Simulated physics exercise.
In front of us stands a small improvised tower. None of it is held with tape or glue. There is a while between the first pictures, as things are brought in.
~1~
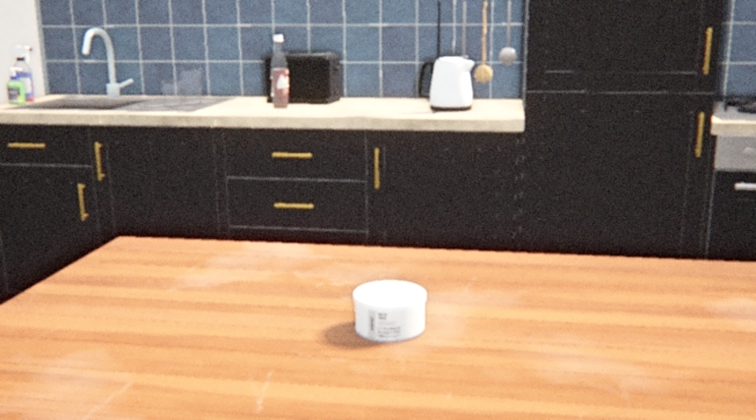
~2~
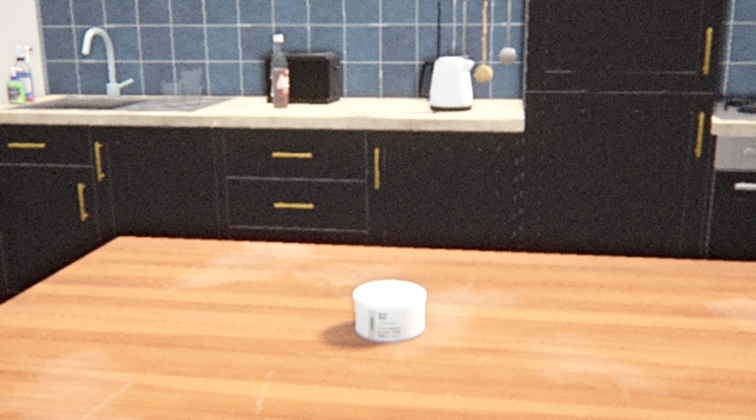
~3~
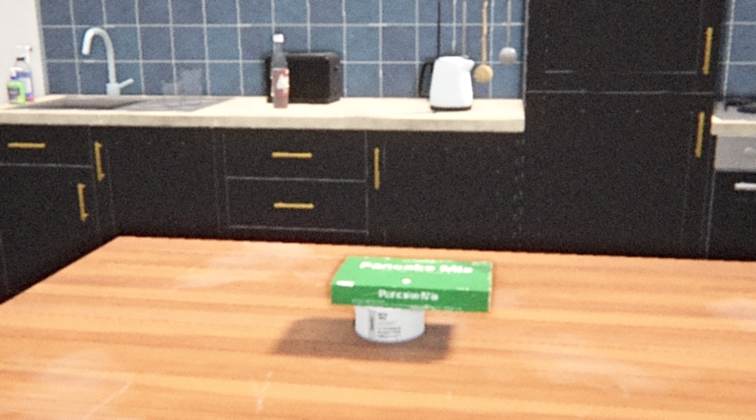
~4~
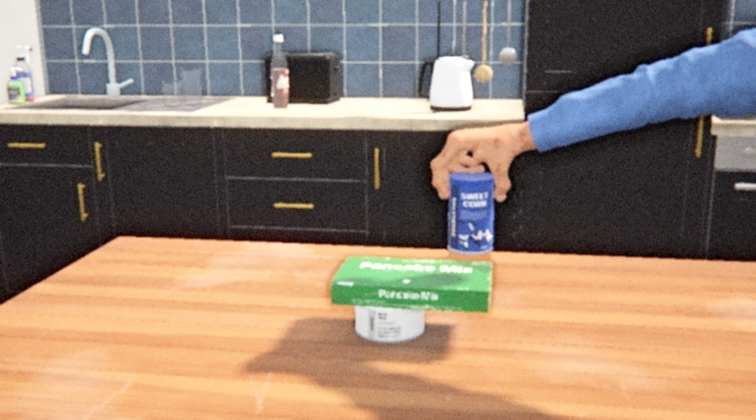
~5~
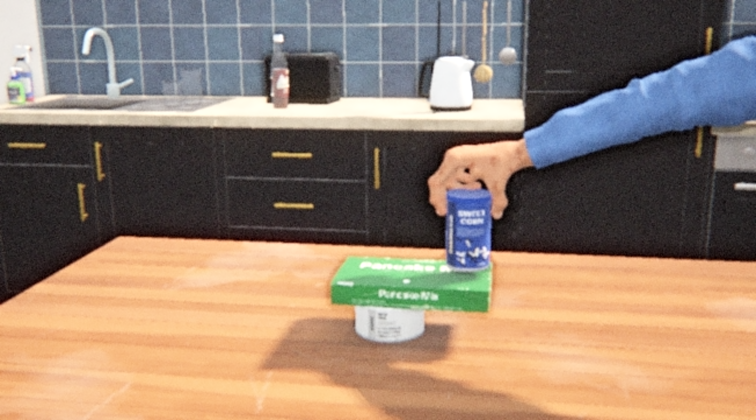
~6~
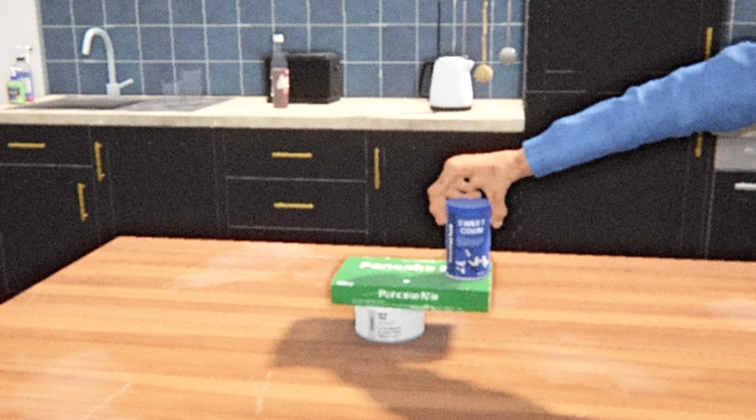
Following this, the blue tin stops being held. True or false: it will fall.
True.
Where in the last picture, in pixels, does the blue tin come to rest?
At about (599, 323).
Then, 0.30 s past the last view, blue tin now fallen; green packet rocked 41° from its first pose.
Then, 0.50 s past the last view, green packet rocked 17° from its first pose.
Then, 0.80 s past the last view, green packet rocked 25° from its first pose.
Finally, fallen, blue tin; moved from the start, green packet; white tub still in place. Final places as the last picture's camera would see them, blue tin near (599, 323). The stack comes apart.
